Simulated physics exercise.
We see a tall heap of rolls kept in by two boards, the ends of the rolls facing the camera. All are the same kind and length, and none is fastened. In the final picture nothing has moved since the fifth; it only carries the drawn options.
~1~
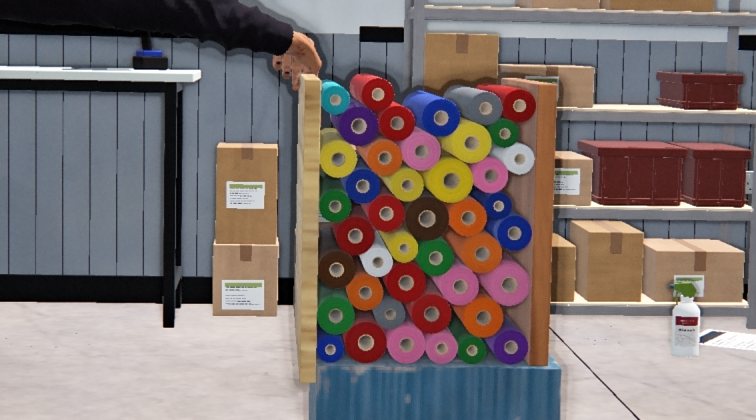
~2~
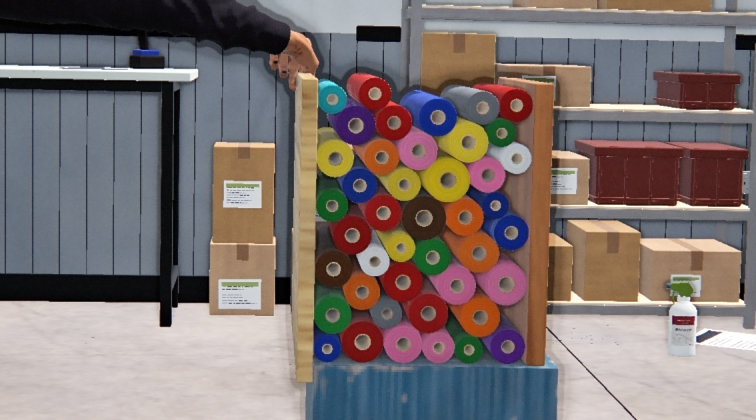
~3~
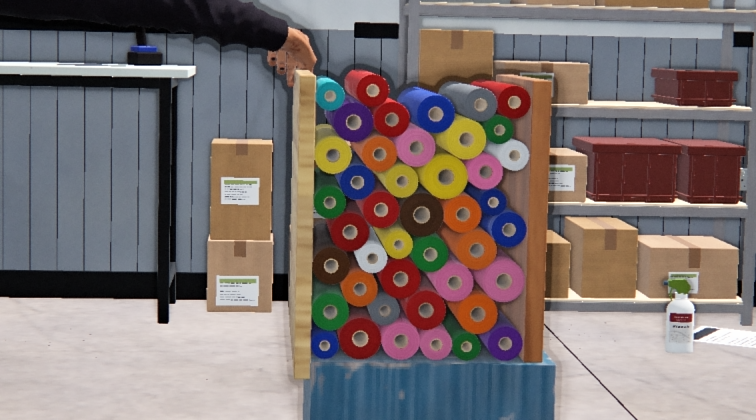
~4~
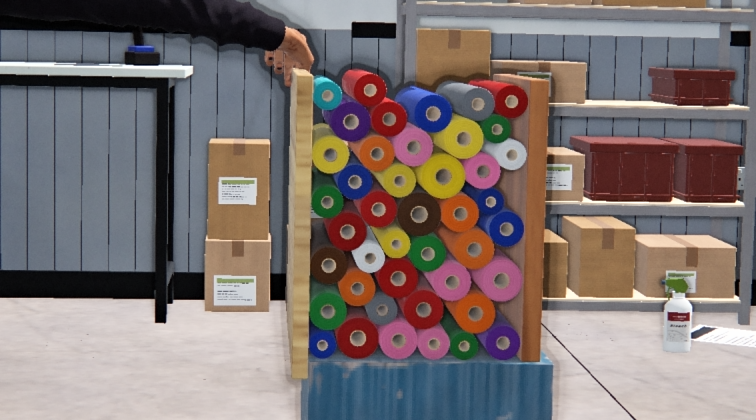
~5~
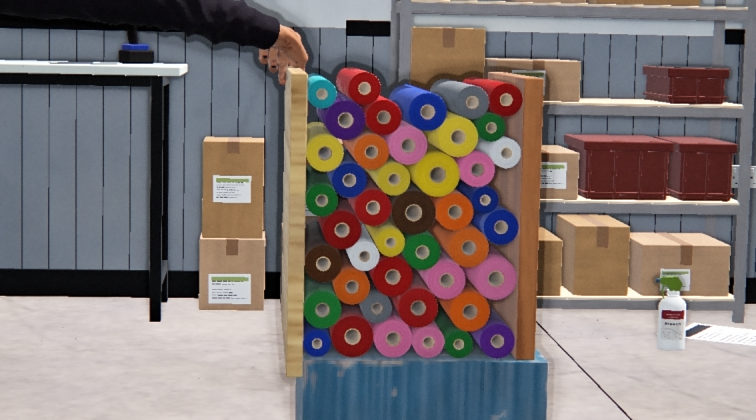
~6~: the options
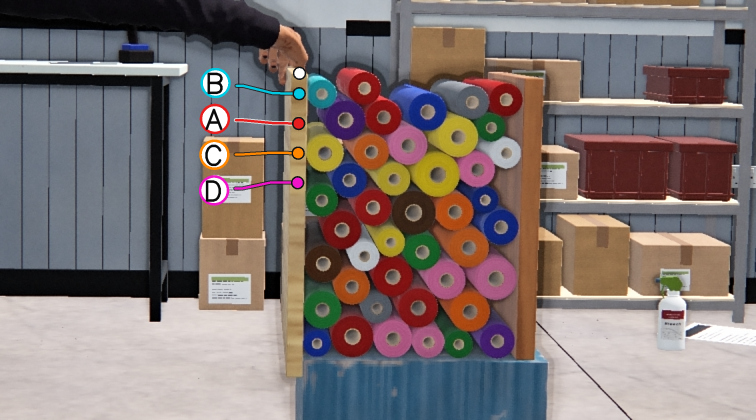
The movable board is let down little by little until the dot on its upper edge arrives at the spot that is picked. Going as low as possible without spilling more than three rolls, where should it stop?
The lowest mark that will do is D.
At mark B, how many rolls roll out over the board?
The count is none.
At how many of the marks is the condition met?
Four of them.
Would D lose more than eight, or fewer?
It loses fewer than eight.
On the marked copy, A at (299, 124); B at (299, 94); C at (298, 153); D at (298, 183); the white dot at (300, 73).
With D. Early on, top of the board (307, 125).
Further on, top of the board (306, 182).
At the end, top of the board (306, 182), one out over the board.
As for the rest, A none out over the board; B none out over the board; C none out over the board.
